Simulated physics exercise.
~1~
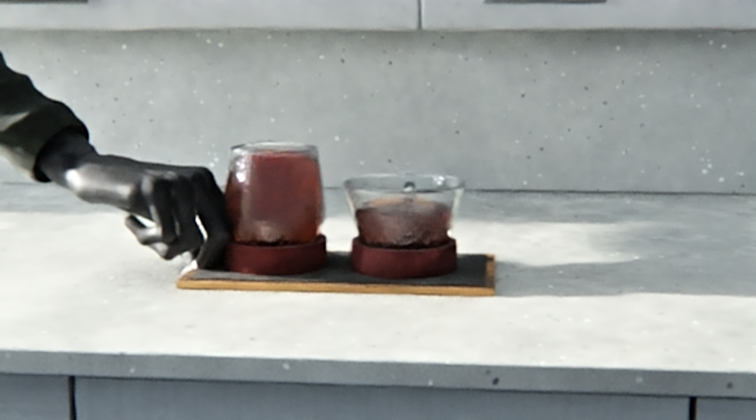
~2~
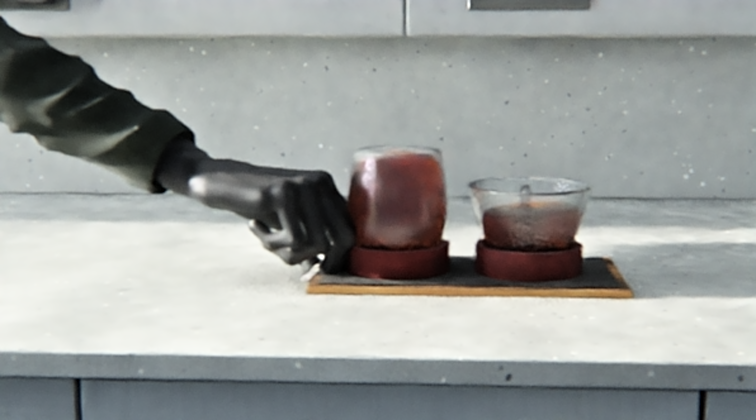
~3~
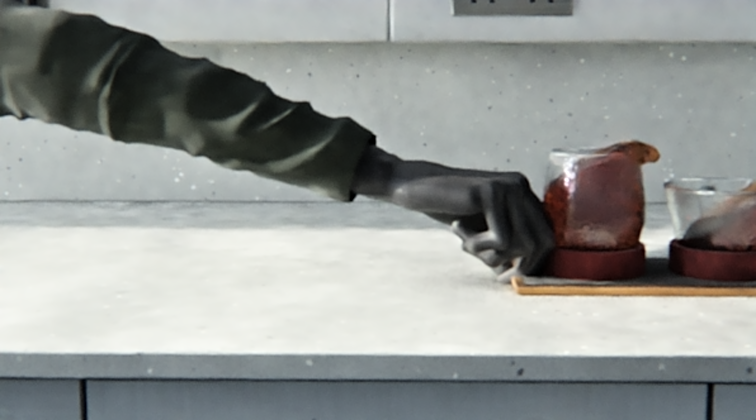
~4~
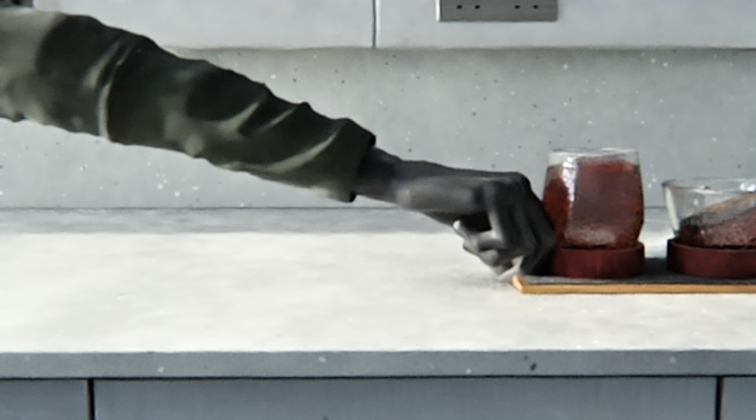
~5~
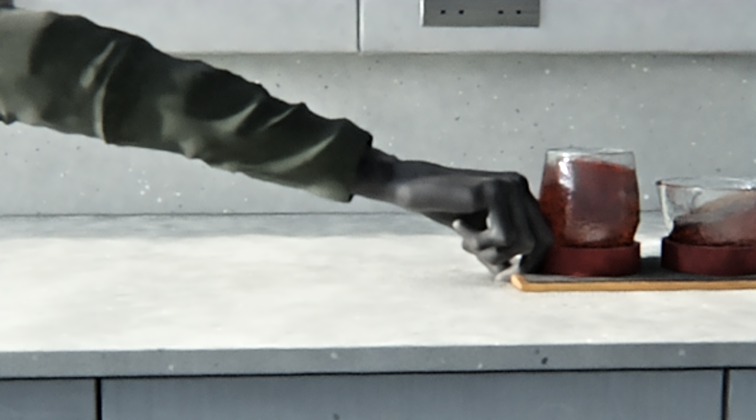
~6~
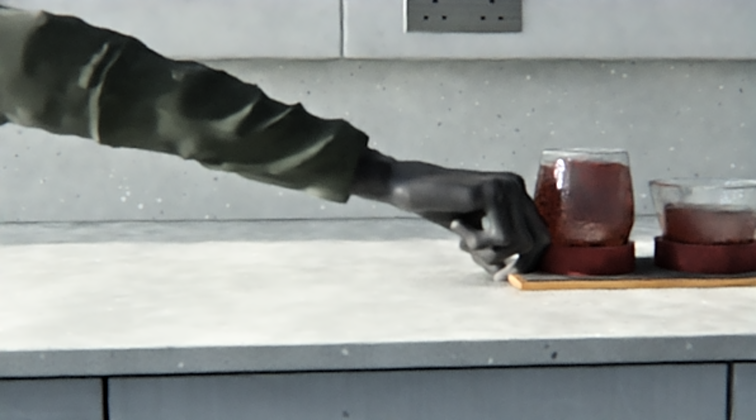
A pale speckled kitchen counter, with grey cabinets below and a matching wall behind, is seen from the front, the view drifting slightly sideways. Near the middle, a dark tray with a wooden edge carries a round-bellied glass on the left and a wide clear cup on the right, both holding reddish-brown tea in dark red holders. A dark hand in an olive sleeve pushes the tray to the right. As it stops, the tea surges rightward and some spills from the round-bellied glass. The tea then sloshes and settles, the hand still at the tray's left end.
